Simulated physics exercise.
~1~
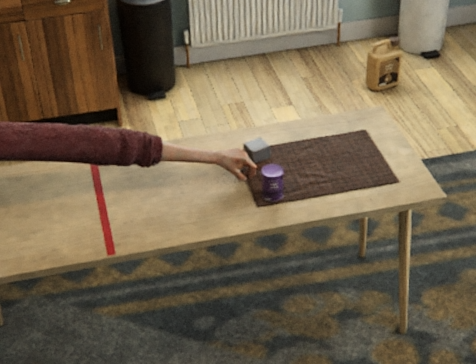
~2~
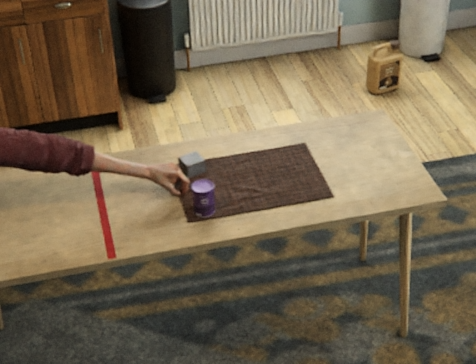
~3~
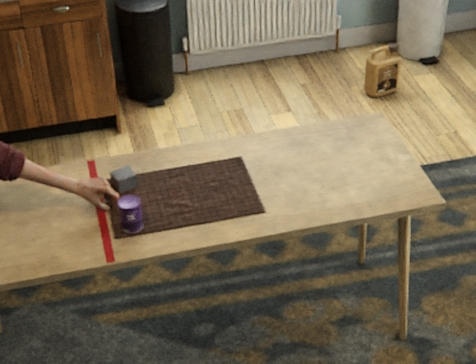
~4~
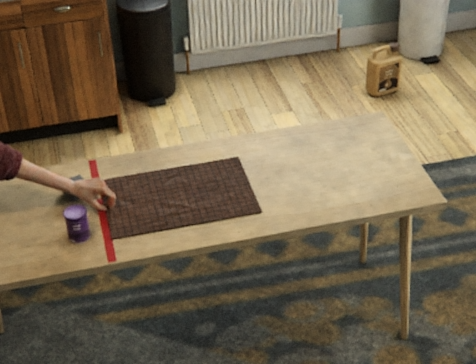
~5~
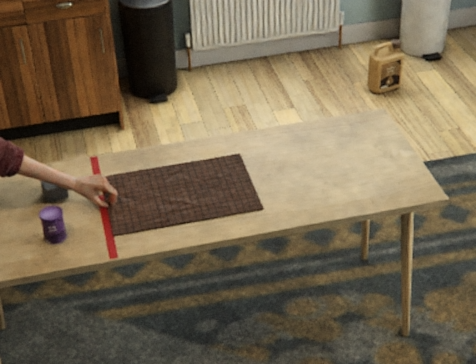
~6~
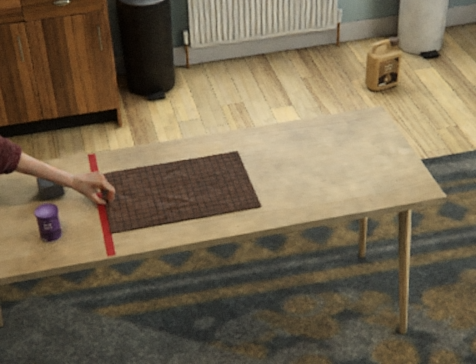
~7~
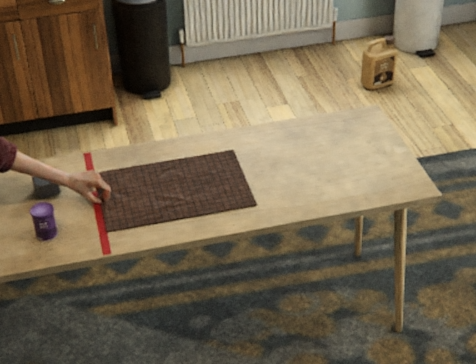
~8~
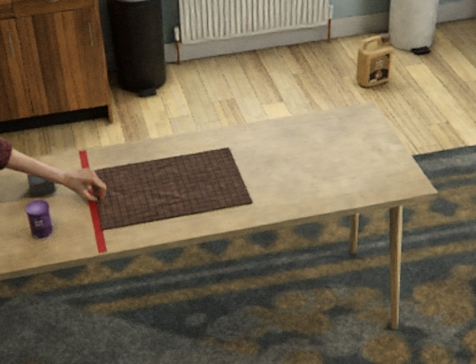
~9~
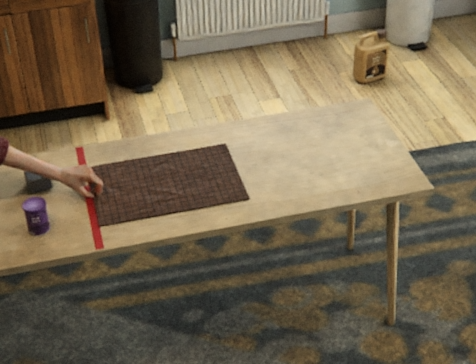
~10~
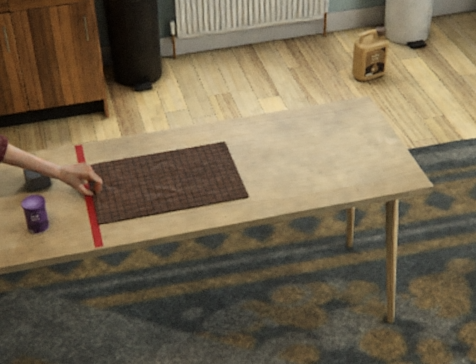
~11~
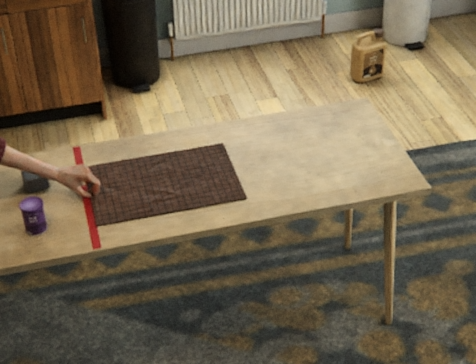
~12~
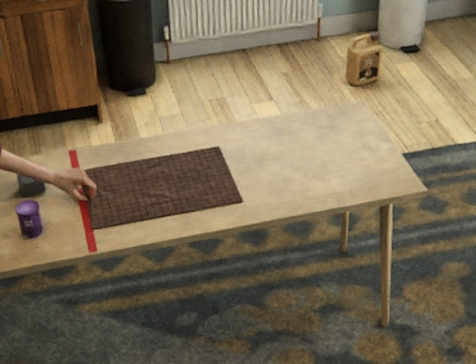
On a wooden table, a hand pulls a brown cloth left, and its two passengers slide off.
